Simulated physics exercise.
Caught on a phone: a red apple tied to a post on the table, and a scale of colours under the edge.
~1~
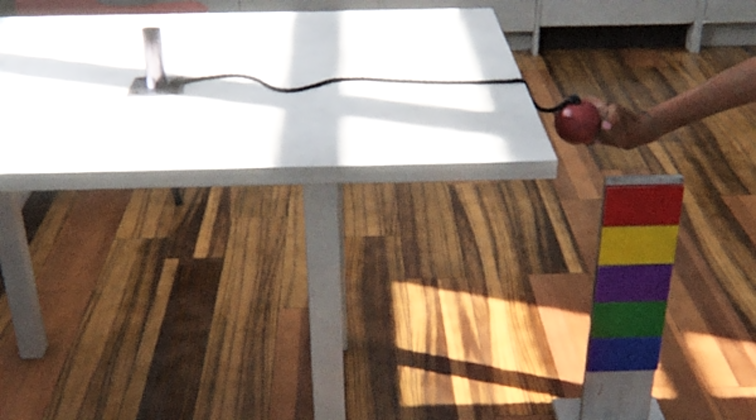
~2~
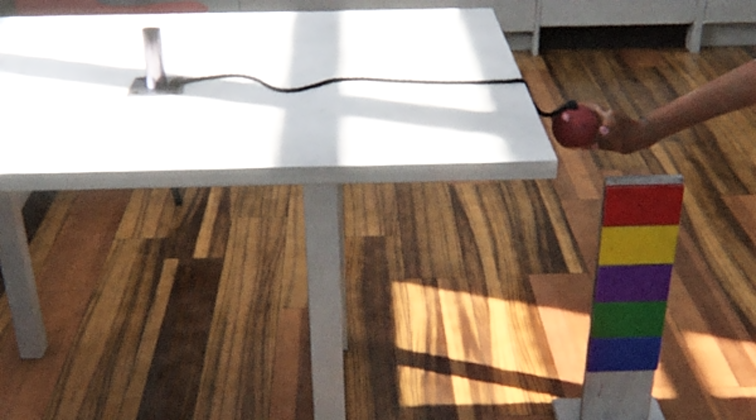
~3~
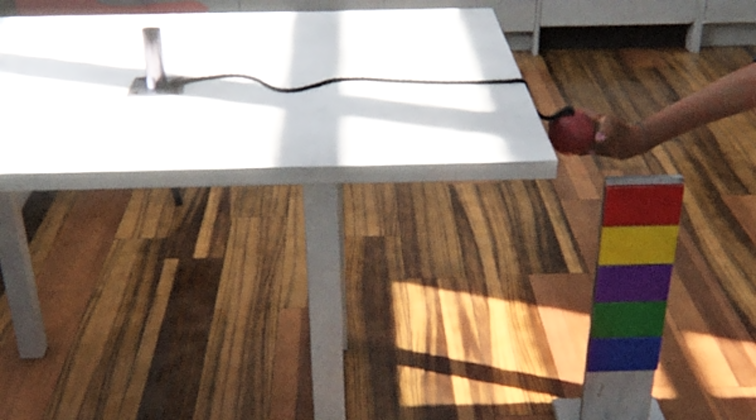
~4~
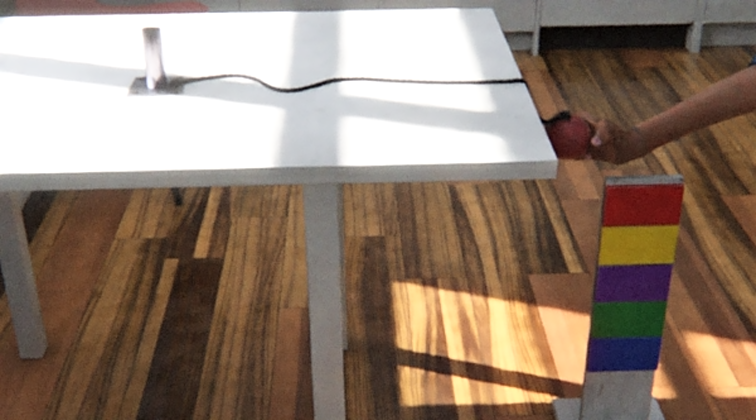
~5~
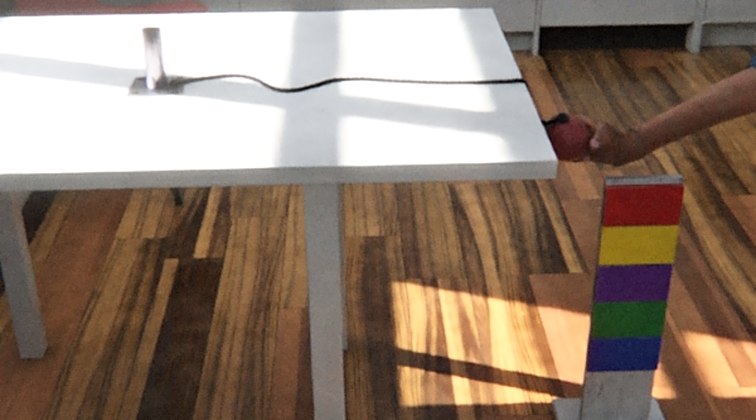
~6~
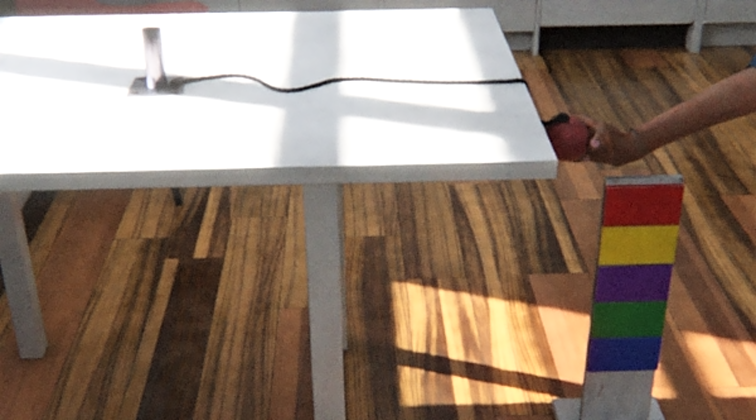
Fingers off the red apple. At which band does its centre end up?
Its middle rests at the red band.
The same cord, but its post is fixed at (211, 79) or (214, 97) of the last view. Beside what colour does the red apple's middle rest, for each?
One after the other, yellow; yellow.
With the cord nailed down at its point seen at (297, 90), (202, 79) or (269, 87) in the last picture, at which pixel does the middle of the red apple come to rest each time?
Try by try, around (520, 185), (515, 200) and (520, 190).
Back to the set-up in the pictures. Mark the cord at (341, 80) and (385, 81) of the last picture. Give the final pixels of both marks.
The first at (373, 81), the second at (417, 80).
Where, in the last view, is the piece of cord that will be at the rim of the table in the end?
At (497, 82), roughly.
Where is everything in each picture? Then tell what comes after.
The first picture shows red apple (578, 122); red (644, 207); yellow (639, 246); purple (634, 284); green (629, 320); blue (625, 355).
The second picture shows red apple (575, 127); cord through (213, 77) (275, 89) (348, 79) (430, 83) (512, 82).
The third picture shows red apple (571, 133).
The fourth picture shows red apple (568, 138); cord through (213, 77) (275, 89) (348, 79) (430, 83) (512, 82).
The fifth picture shows red apple (566, 140).
The sixth picture shows red apple (566, 140); cord through (213, 77) (275, 89) (348, 79) (430, 83) (512, 82).
Early on, apple near (520, 191); level with red.
Midway, apple near (528, 201); level with red.
Finally, apple near (515, 203); level with red. The red one.
